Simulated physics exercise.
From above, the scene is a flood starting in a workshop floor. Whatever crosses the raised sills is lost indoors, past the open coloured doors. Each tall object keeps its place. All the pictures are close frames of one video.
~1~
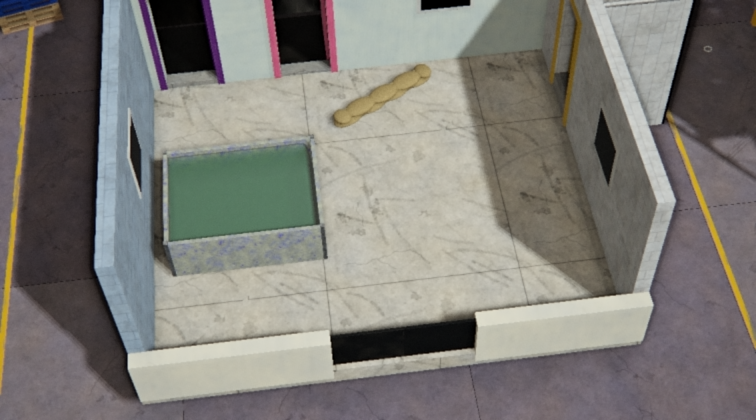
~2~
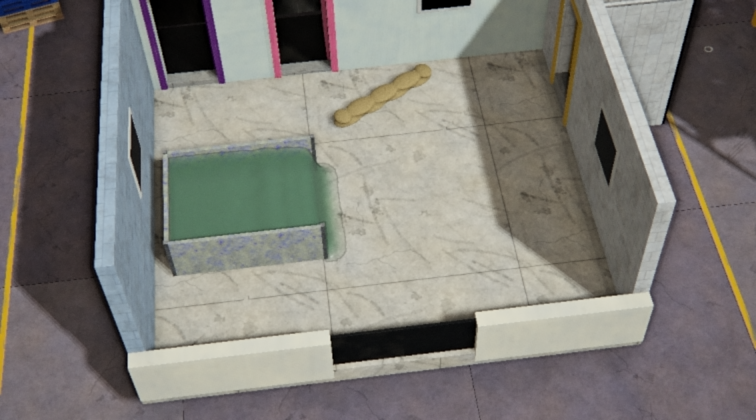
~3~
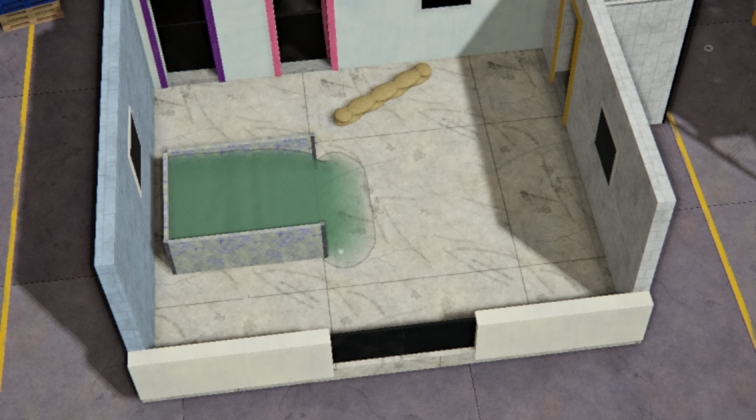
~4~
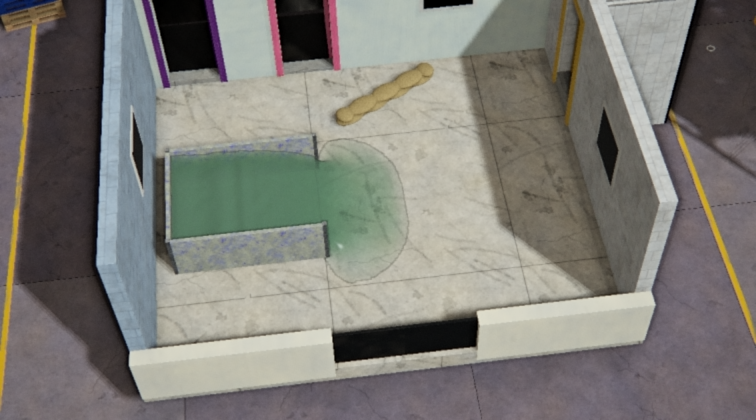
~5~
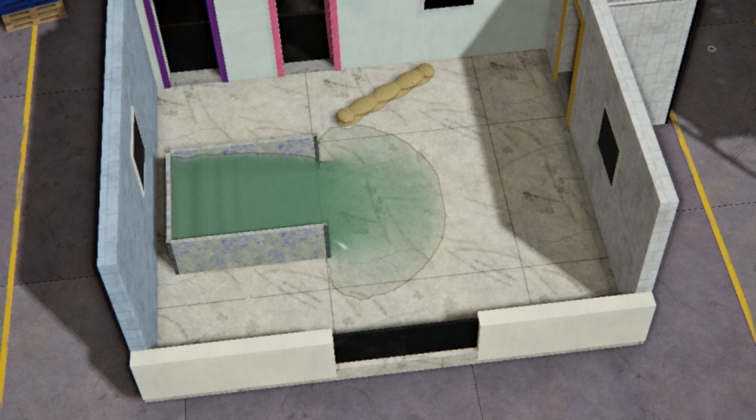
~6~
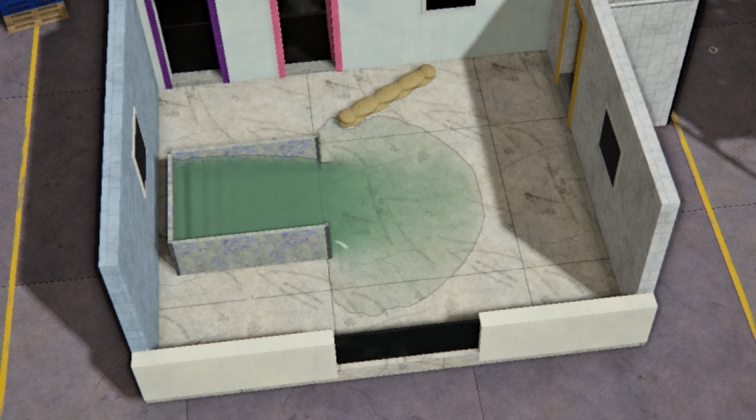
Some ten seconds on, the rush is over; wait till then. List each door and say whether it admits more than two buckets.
Yellow door - admits no more than two; purple door - admits no more than two; pink door - admits no more than two.
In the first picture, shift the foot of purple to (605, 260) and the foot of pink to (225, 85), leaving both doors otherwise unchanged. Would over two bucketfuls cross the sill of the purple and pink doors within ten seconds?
I'd say the purple door beats the mark and the pink door remains short of it.
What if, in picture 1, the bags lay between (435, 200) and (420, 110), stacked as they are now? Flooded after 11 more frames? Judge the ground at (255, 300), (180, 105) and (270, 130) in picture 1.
Spot by spot: Untouched, untouched, untouched.
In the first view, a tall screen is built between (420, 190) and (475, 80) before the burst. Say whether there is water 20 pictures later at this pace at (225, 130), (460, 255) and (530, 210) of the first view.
Taking them in order, I'd say parched, soaked and soaked.
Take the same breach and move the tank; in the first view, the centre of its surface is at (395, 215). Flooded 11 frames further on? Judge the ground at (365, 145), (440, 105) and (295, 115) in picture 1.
Spared, spared, spared.
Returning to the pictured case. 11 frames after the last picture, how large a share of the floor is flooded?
Roughly 55 percent, I reckon.
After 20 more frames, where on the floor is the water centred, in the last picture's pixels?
My guess is about (457, 195).
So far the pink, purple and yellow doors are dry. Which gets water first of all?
Answer: The yellow one.
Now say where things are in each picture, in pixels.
The first frame shows still water in the water tank at (242, 192).
In the second frame, water pours out at (318, 203) and has run to a hidden place.
In the third frame, water pours out at (318, 203) and has run to (338, 157).
In the fourth frame, water pours out at (320, 204) and has run to (353, 145).
In the fifth frame, water pours out at (321, 204) and has run to (425, 165).
In the sixth frame, the front is at (468, 172), out from the gap at (322, 206).
A moment on, water covers 50 % of the floor; the yellow door not reached, the purple door not reached, the pink door not reached.
Next, water covers 55 % of the floor; the yellow door wet at the sill, nothing in, the purple door not reached, the pink door not reached.
Then, water covers 55 % of the floor; the yellow door wet at the sill, nothing in, the purple door not reached, the pink door wet at the sill, nothing in.
Later, water covers 80 % of the floor; the yellow door wet at the sill, nothing in, the purple door wet at the sill, nothing in, the pink door wet at the sill, nothing in.
In the end, water covers 95 % of the floor; the yellow door wet at the sill, nothing in, the purple door wet at the sill, nothing in, the pink door wet at the sill, nothing in.
